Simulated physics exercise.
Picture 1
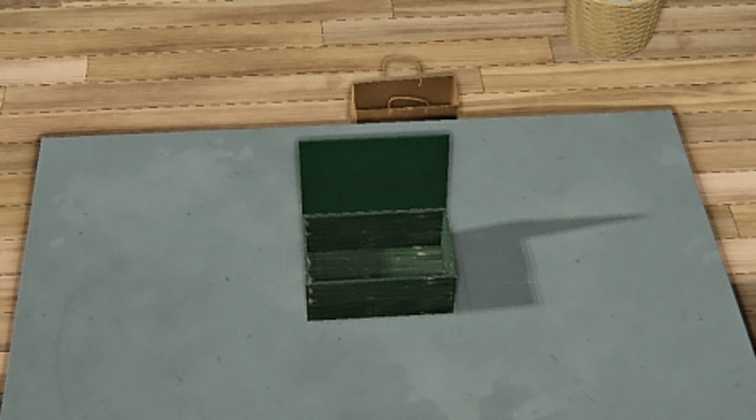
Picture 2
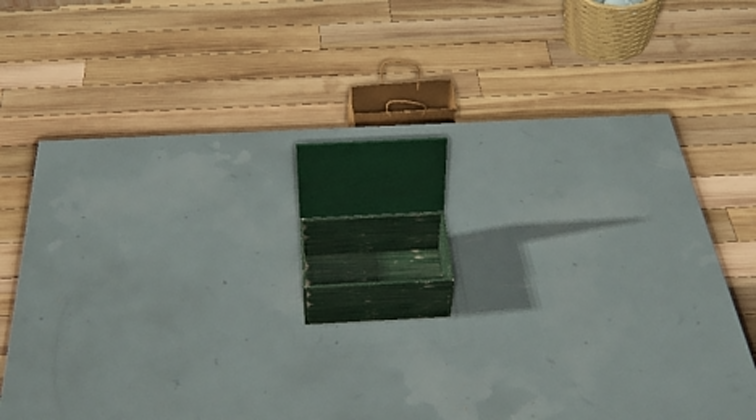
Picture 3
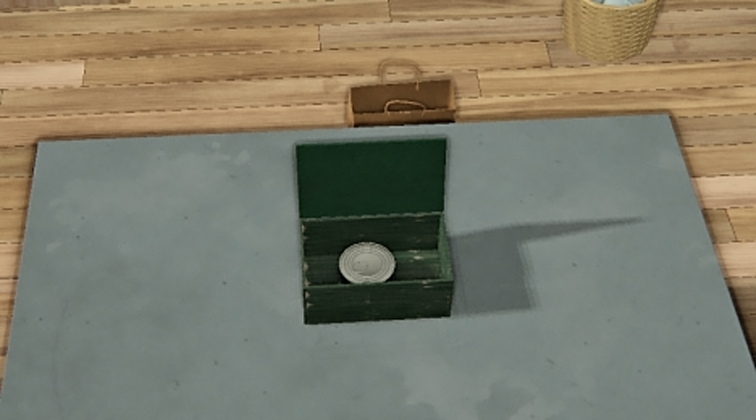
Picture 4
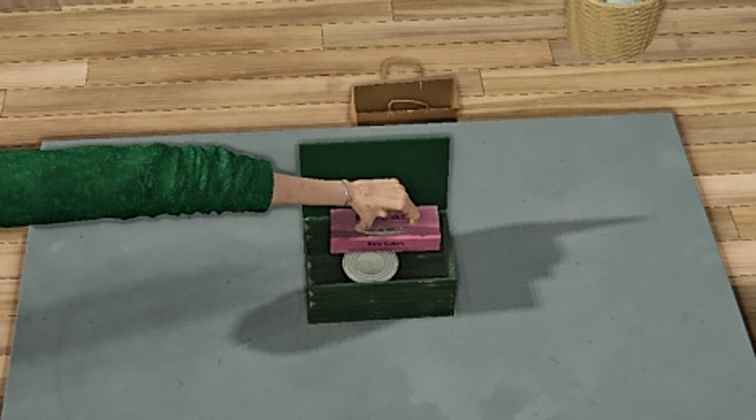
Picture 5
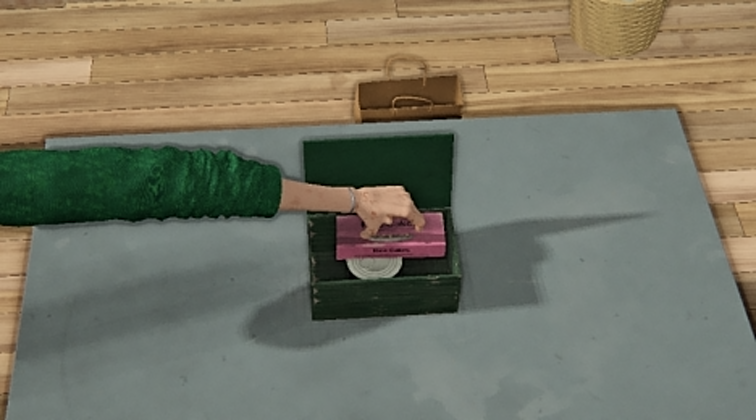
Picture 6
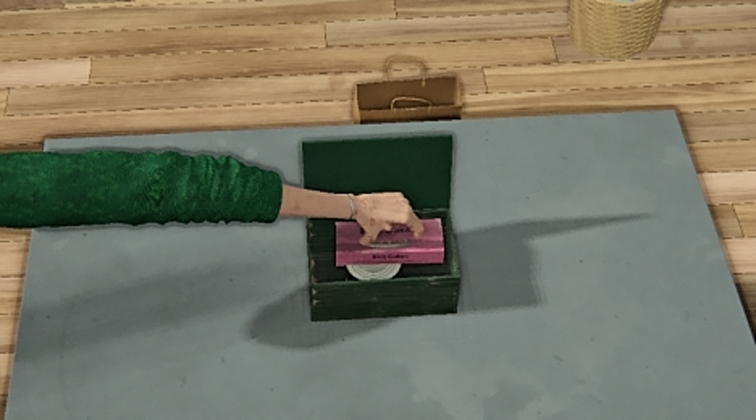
An arm in a green sleeve reaches from the left over a grey-blue tabletop, seen from above at an angle above a wooden floor. An open green wooden box sits in the middle, with a brown bag and a woven basket beyond; a round, pale-topped container appears inside the empty box. The hand then lowers a pink packet into the box, keeping hold of it, as the view shifts slightly.
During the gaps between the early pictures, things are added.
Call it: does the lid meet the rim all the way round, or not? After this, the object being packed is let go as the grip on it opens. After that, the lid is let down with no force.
It meets the rim all the way round.
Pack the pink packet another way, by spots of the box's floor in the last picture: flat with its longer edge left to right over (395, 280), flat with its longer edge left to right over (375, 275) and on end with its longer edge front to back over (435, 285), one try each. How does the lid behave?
So: First shut tight, second shut tight, third open.
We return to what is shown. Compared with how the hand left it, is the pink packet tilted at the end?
In the end, the pink packet keeps its orientation.
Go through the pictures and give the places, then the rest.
In the first picture, the last thing is not in view yet.
In the second picture, the last thing is not in view yet.
In the third picture, the last thing is not in view yet; black tub (367, 274).
The fourth picture shows coming down; pink packet (385, 229); black tub (370, 273).
The fifth picture shows coming down; pink packet (390, 236).
The sixth picture shows put in, still held; pink packet (389, 242).
Then, 1.10 s on from there, lid starting down.
Then, 1.60 s on from there, lid 60° above the rim.
Then, 2.00 s on from there, lid 33° above the rim.
Then, 2.30 s on from there, lid 11° above the rim.
In the end, lid shut; both unmoved. At the end, from the last picture's camera, pink packet near (389, 243).
